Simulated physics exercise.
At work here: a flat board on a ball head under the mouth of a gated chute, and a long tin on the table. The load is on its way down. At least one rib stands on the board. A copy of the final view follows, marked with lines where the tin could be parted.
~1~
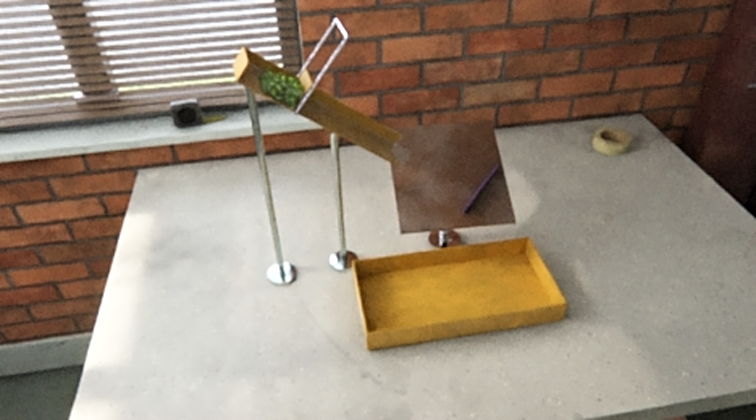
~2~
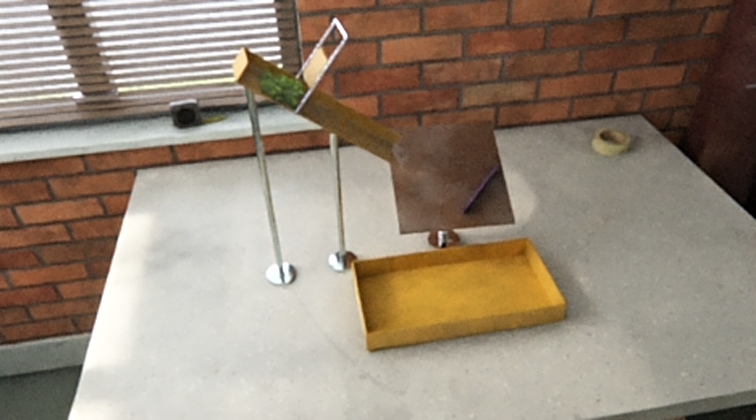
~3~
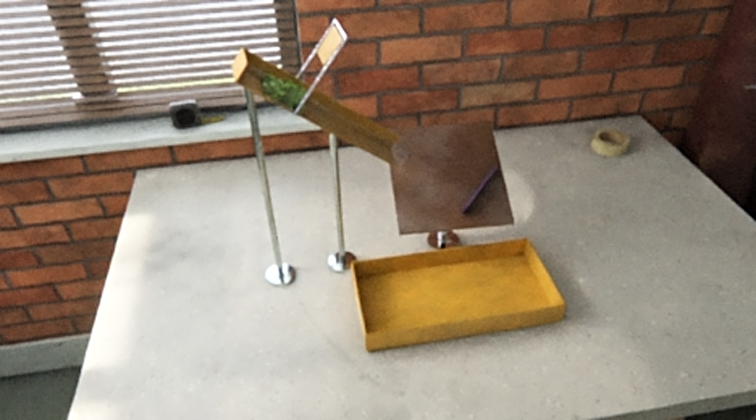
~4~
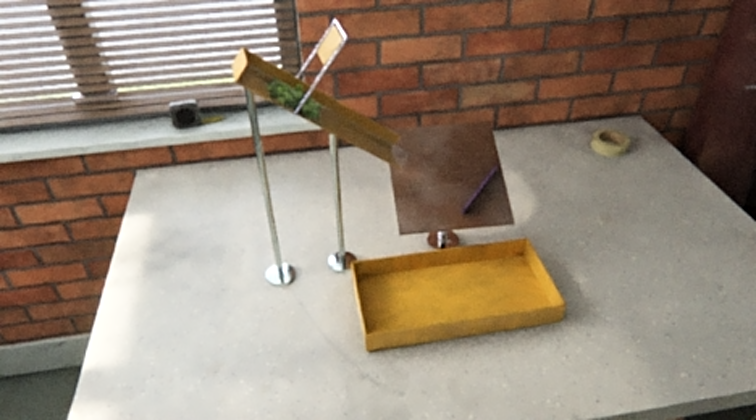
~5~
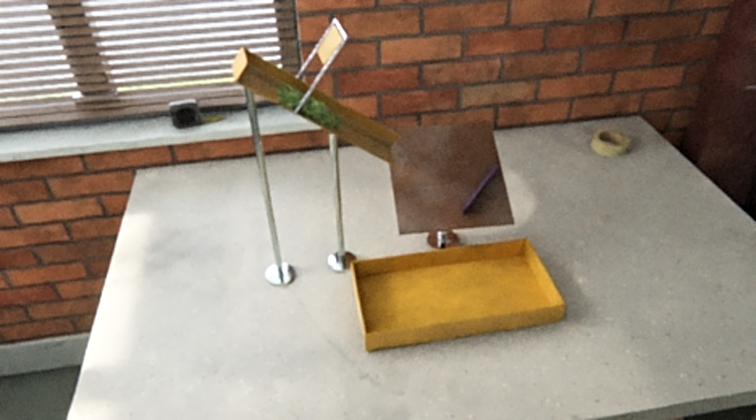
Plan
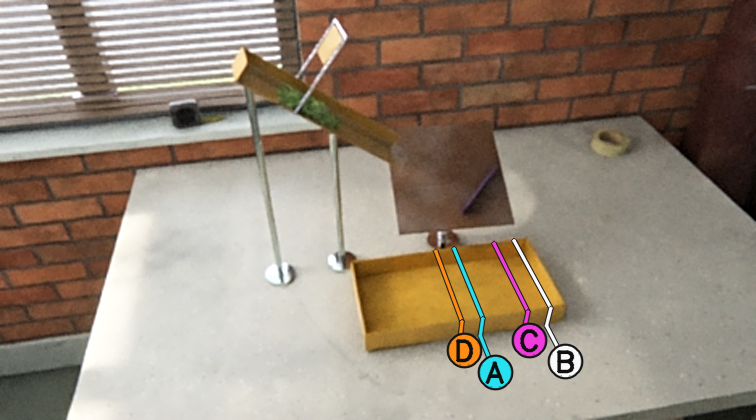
Green peas sliding slowly down a sloping wooden chute past a raised gate, above a tilted brown board and empty yellow tin.
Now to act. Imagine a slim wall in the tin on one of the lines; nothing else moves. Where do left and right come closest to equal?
Choose D.
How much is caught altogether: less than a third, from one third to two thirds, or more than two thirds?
It is more than two thirds.
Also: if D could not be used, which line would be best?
A.
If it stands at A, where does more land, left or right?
Left.
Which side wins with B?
The left side.
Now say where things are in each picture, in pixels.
The first frame shows load behind the gate at (282, 88), dried peas; lip of the chute at (396, 158), sloping fairly steeply.
The second frame shows middle of the board at (448, 174), tilted gently; middle of its low edge at (458, 228); of its high edge at (438, 125).
The third frame shows front corners of the tin at (366, 335) and (566, 305), empty; front of the load at (303, 102).
The fourth frame shows middle of the load at (294, 101); its front at (317, 113), about a quarter of the way to the lip; rib from (497, 165) to (464, 209).
The fifth frame shows middle of the load at (306, 107); its front at (341, 122), about a third of the way to the lip.
On the marked copy, line A crosses the front rim at (482, 317); line B crosses the front rim at (550, 307); line C crosses the front rim at (527, 310); line D crosses the front rim at (461, 320).
If A is chosen, of what is caught, most on the left of the divider, about a quarter on the right.
If B is chosen, of what is caught, nearly all on the left of the divider, a stray few on the right.
If C is chosen, of what is caught, nearly all on the left of the divider, a stray few on the right.
If D is chosen, of what is caught, about a third on the left of the divider, about two thirds on the right.
